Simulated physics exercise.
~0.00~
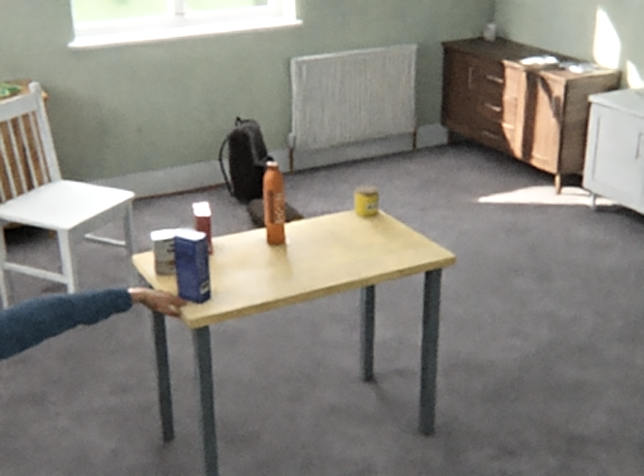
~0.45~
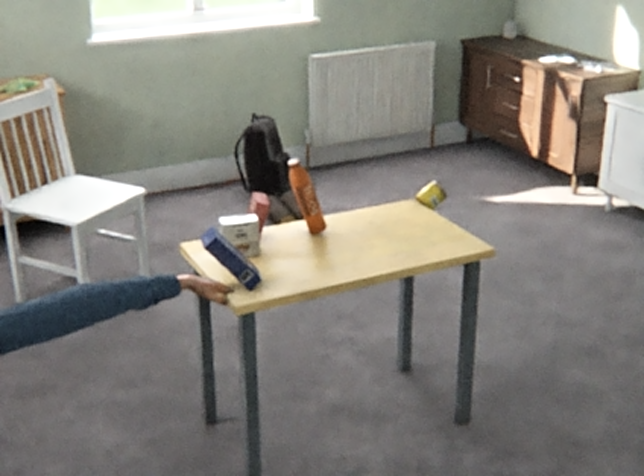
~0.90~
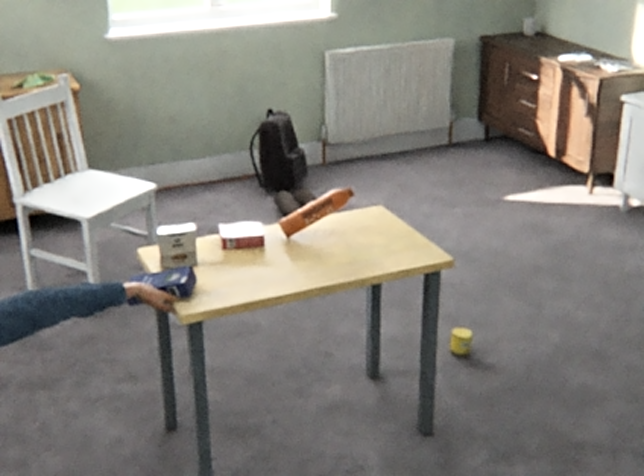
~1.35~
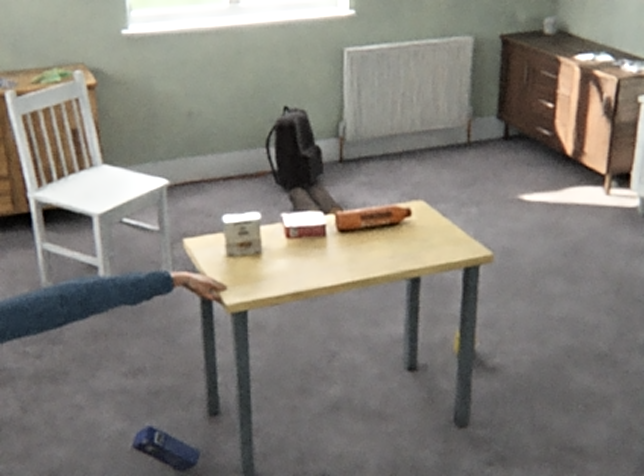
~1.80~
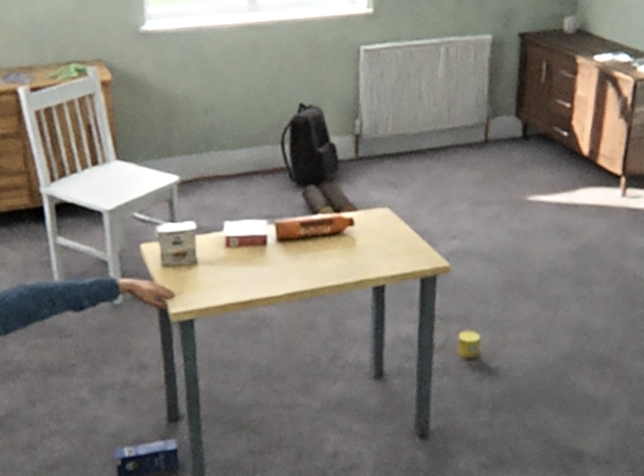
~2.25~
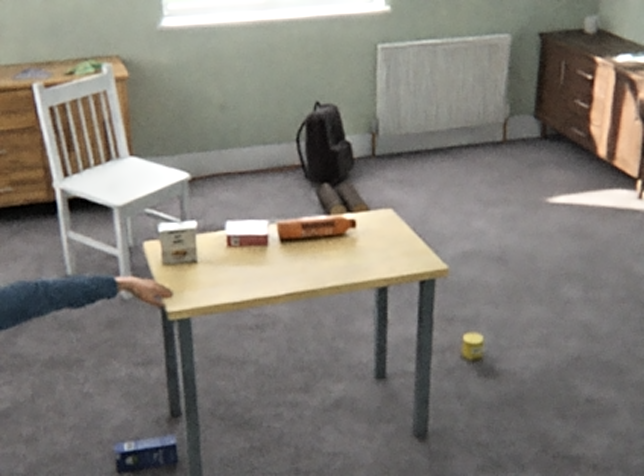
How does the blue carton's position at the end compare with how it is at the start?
At the start the blue carton stands upright on the left part of the table. By the end it is lying on its side on the carpet near the table's left end.
